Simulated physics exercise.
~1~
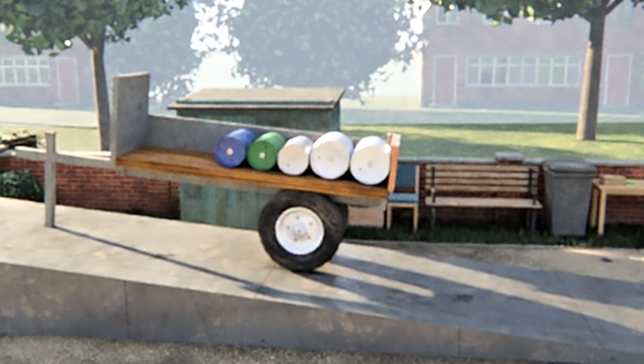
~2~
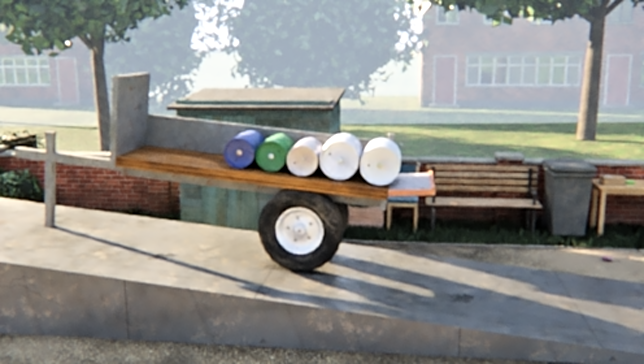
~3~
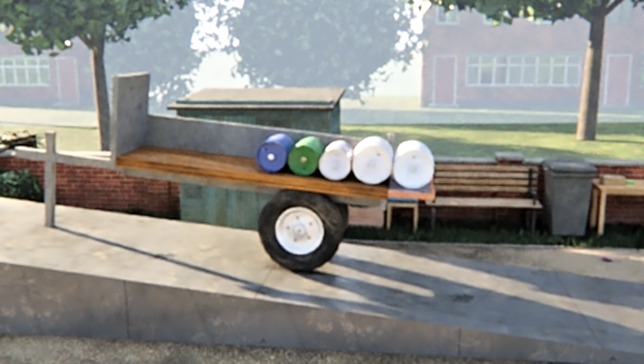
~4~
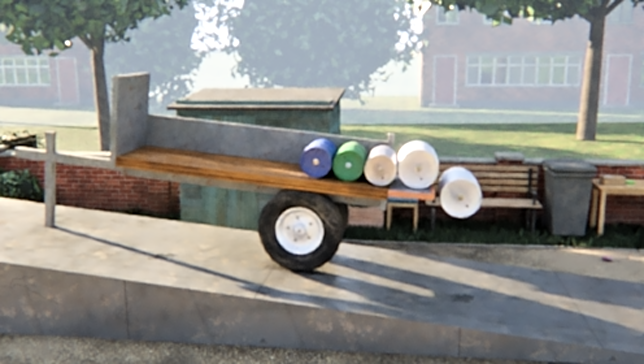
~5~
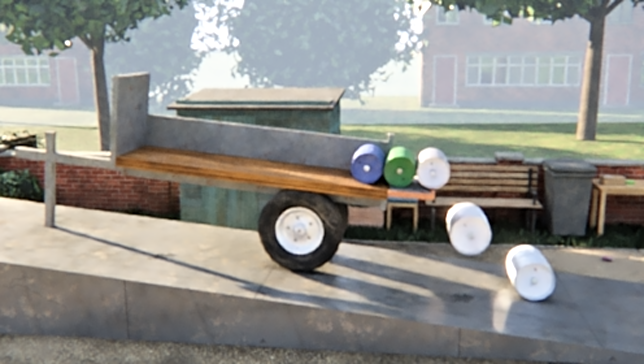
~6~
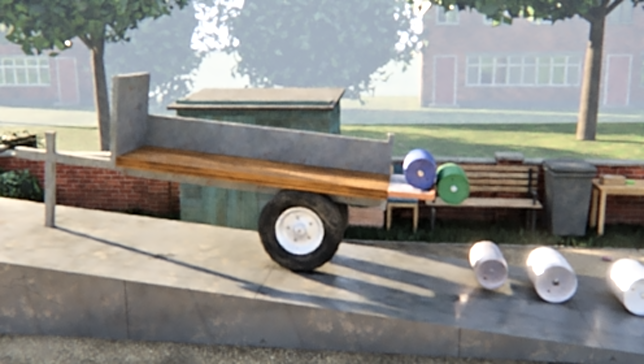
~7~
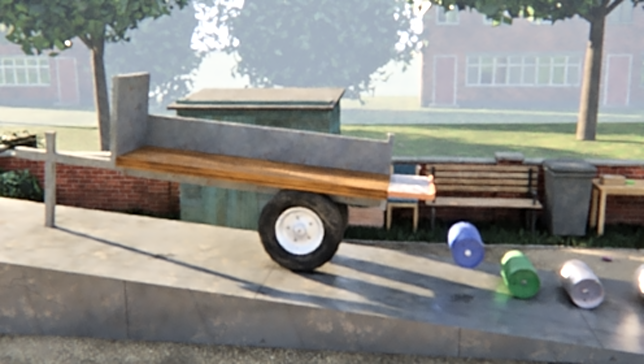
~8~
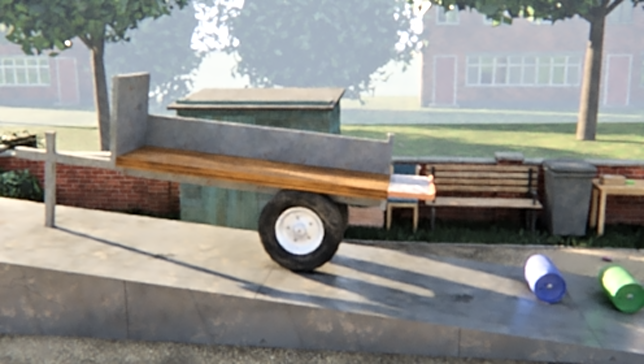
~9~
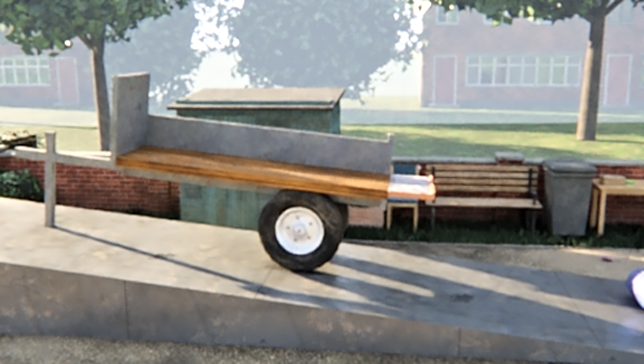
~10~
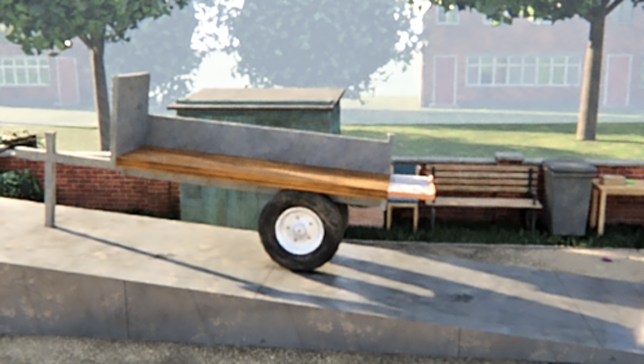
On a paved slope, five kegs rolling right off a trailer's lowered tailgate and out of view, leaving the bed empty.
